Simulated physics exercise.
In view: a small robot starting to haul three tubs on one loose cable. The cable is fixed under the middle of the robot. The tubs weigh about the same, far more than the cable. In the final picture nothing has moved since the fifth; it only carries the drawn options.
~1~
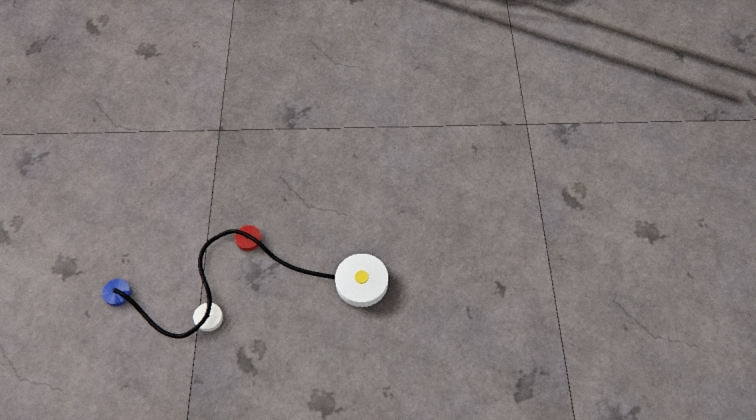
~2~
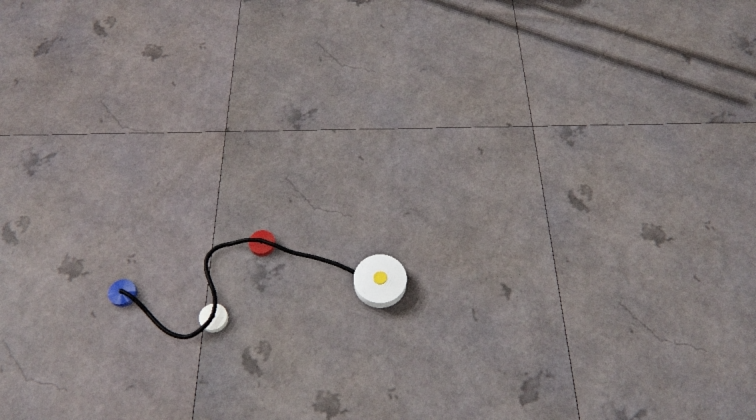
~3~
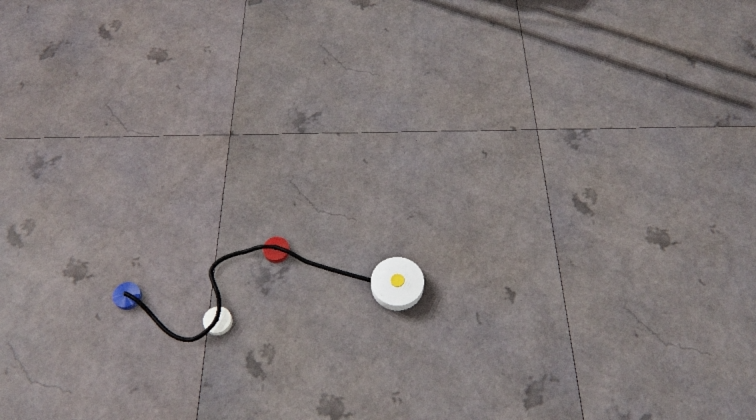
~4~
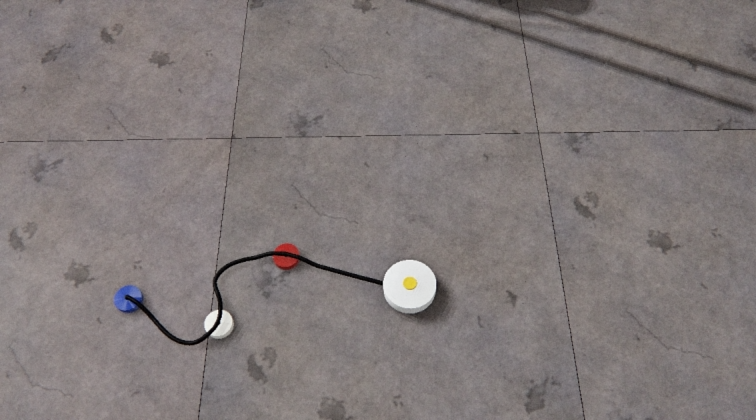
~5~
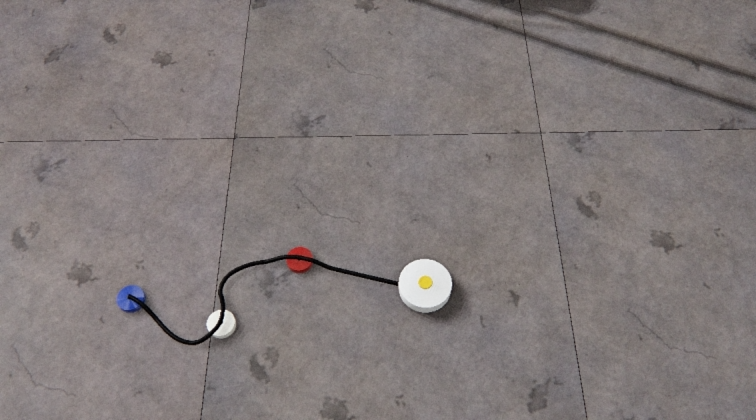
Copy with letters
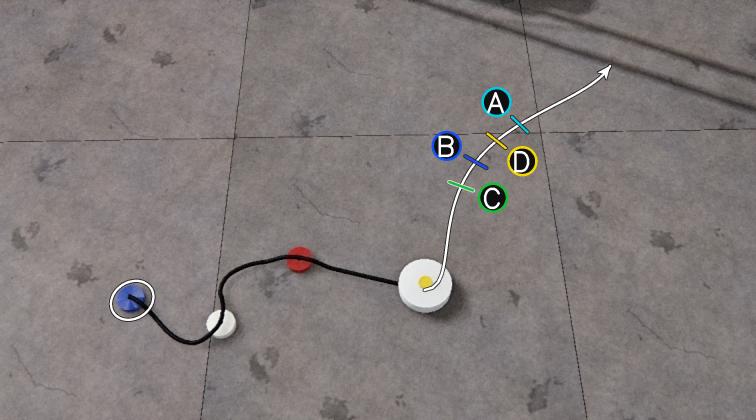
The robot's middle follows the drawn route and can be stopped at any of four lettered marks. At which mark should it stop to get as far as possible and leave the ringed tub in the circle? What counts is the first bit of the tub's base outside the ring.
No farther than C.
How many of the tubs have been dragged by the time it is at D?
Three.
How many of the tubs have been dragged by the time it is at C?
Two.
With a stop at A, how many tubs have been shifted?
Three.
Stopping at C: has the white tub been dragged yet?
Yes.
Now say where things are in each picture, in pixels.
In the first picture, white tub (208, 317); red tub (248, 238); robot (362, 281).
In the second picture, robot (380, 282); red tub (262, 243); blue tub (122, 293).
In the third picture, robot (397, 284); red tub (276, 249); blue tub (127, 295).
In the fourth picture, robot (410, 287); red tub (286, 256); blue tub (128, 299).
In the fifth picture, robot (425, 286); red tub (300, 260); blue tub (131, 298); white tub (221, 324).
On the copy, A at (520, 124); B at (476, 162); C at (461, 186); D at (497, 141); the ring at (132, 300); the route from (425, 290) via (489, 147) to (610, 66).
On C. First, robot (446, 252); blue tub (131, 298); white tub (221, 324); red tub (318, 264).
Then, robot (452, 213); blue tub (131, 298); white tub (221, 324); red tub (336, 260).
Finally, robot (462, 182); blue tub (131, 298); white tub (247, 308); red tub (363, 248); the ringed tub at the far end is still in its ring.
By contrast, A drags the last tub to (219, 280); B drags the last tub to (153, 298); D drags the last tub to (185, 292).
